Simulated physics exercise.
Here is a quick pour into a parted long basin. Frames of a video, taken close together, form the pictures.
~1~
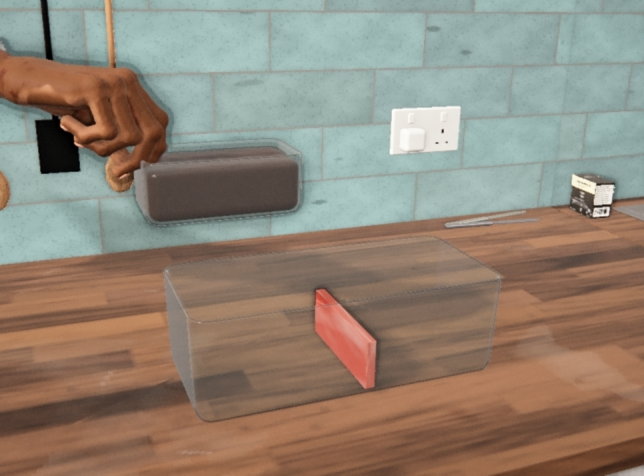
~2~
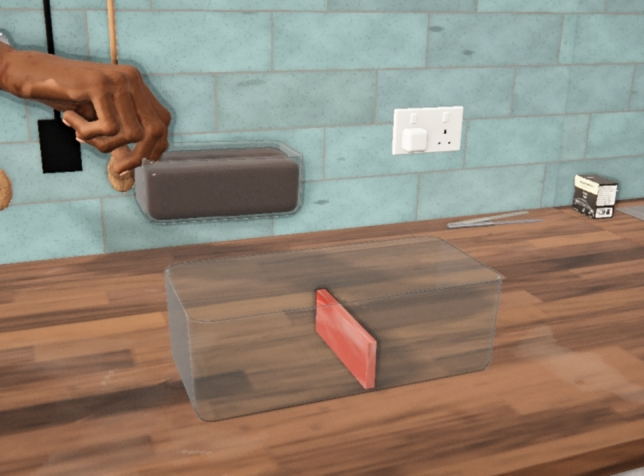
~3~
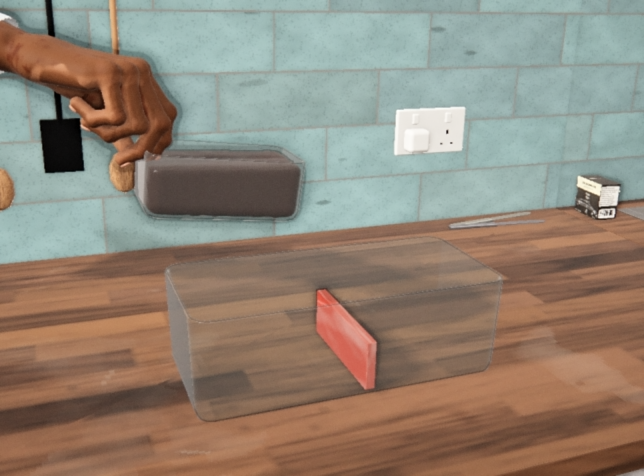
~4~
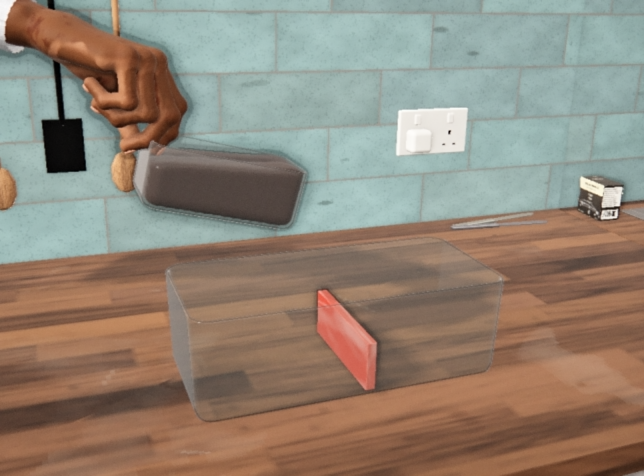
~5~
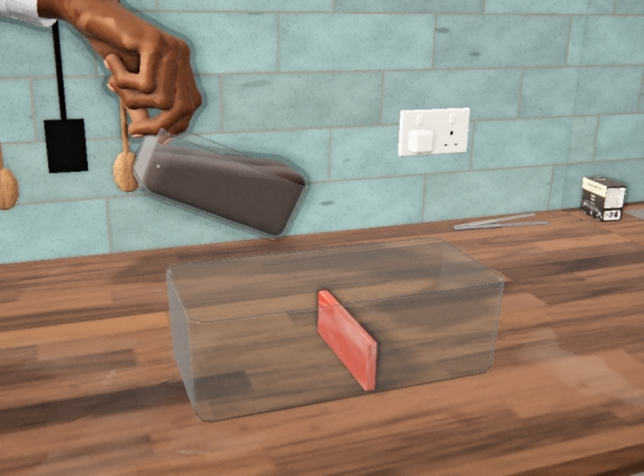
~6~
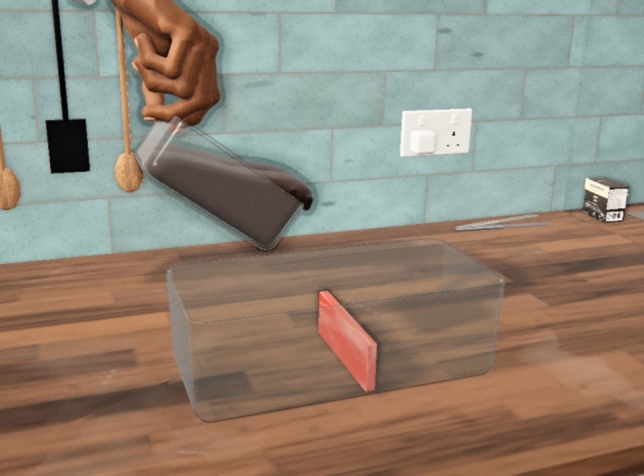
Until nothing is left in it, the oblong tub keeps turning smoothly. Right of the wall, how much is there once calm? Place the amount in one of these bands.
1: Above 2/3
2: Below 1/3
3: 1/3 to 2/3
Option 2: Below 1/3.
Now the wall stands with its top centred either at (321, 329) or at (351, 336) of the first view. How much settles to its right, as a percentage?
About 55 per cent on the first try, and 25 per cent on the second.
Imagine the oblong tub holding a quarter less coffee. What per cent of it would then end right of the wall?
Estimated share: Close to 5 per cent.
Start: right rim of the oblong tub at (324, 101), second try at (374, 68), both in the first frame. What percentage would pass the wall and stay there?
In order, some 70 and 80 percent.
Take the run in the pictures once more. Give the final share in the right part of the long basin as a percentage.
Around 10 %.
A moment on, the oblong tub is tipped right over and 9 per cent is still to pour, 60 is left of the wall and 7 right of it.
Next, the oblong tub is tipped right over and 2 per cent is still to pour, 82 is left of the wall and 8 right of it.
Then the oblong tub is tipped right over and 0 per cent is still to pour, 82 is left of the wall and 9 right of it.
Later the oblong tub is tipped right over and 0 per cent is still to pour, 82 is left of the wall and 10 right of it.
At rest 82 per cent lies left of the wall, 10 right of it and 8 outside.
